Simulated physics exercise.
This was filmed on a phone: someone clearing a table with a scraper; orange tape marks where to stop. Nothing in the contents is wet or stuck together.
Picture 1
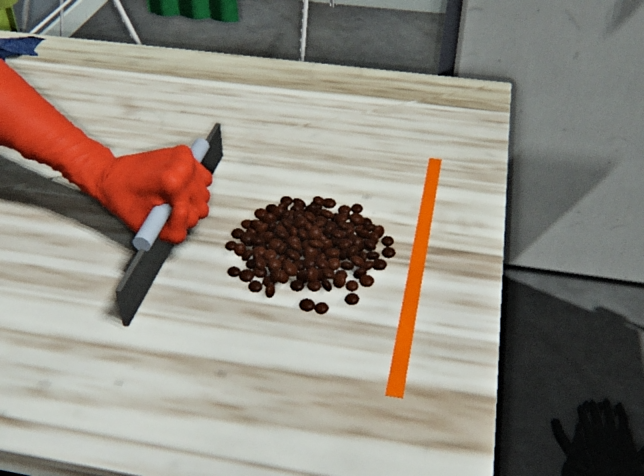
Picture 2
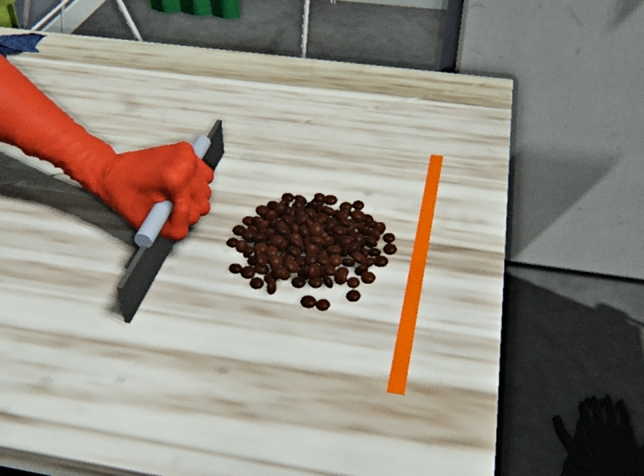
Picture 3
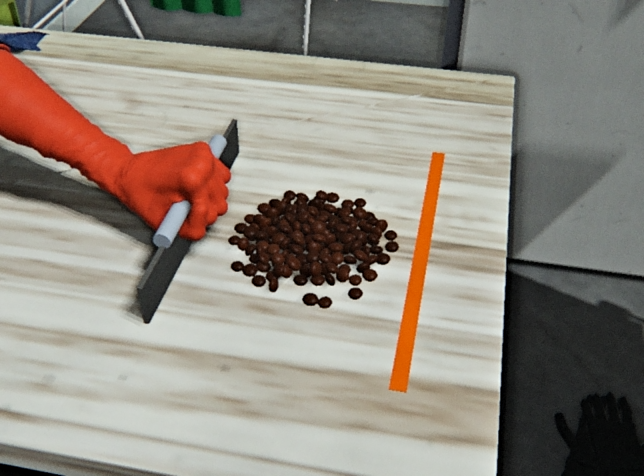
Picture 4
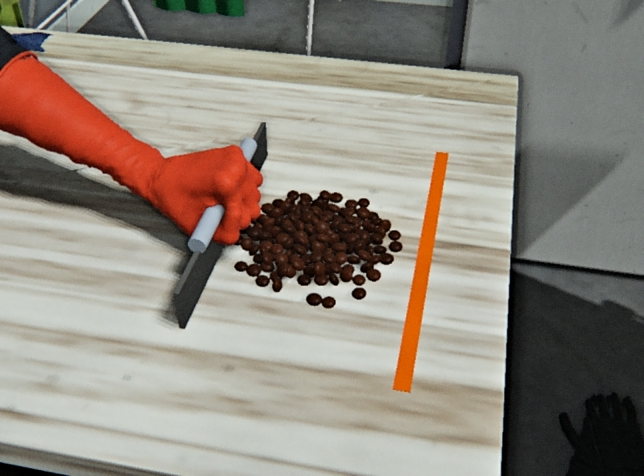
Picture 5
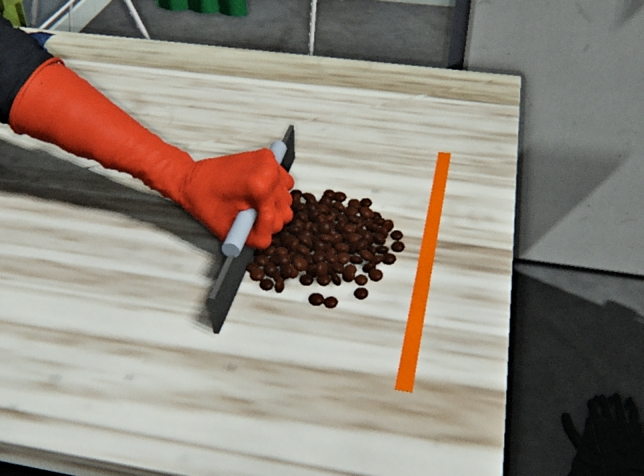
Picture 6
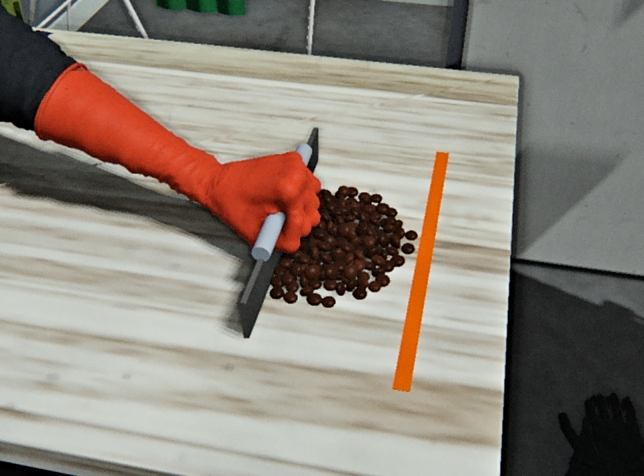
A hand in a red glove held a scraper still on a pale wooden table, then slid it right into a heap of brown drops, pushing them closer to an orange strip.
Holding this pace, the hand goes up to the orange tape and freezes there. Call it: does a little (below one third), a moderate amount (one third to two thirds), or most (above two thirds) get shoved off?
A little, below one third.
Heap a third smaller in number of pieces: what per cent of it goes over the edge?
My guess is about 20 per cent.
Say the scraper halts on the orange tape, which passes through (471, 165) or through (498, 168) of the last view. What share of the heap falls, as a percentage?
60 % and 100 %, roughly.
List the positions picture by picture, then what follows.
The first picture shows scraper (130, 293), at rest; orange tape (434, 168), about a palm's width from the edge; edge at (503, 275); the heap (311, 244), flat chocolate drops.
The second picture shows scraper (131, 290), at rest.
The third picture shows scraper (150, 291); the heap (314, 239).
The fourth picture shows scraper (186, 296).
The fifth picture shows scraper (220, 300); the heap (322, 239), roughly a quarter pushed along.
The sixth picture shows scraper (251, 305); orange tape (441, 161); edge at (510, 269); the heap (334, 243), almost all pushed along.
Just after the last frame, scraper still moving, near (362, 213); heap all on the table, its front near (472, 241).
A moment on, scraper stopped at the orange tape; heap about a tenth over the edge.
Further on, scraper stopped at the orange tape; heap roughly a quarter over the edge.
When it is over, scraper stopped at the orange tape; heap roughly a quarter over the edge.
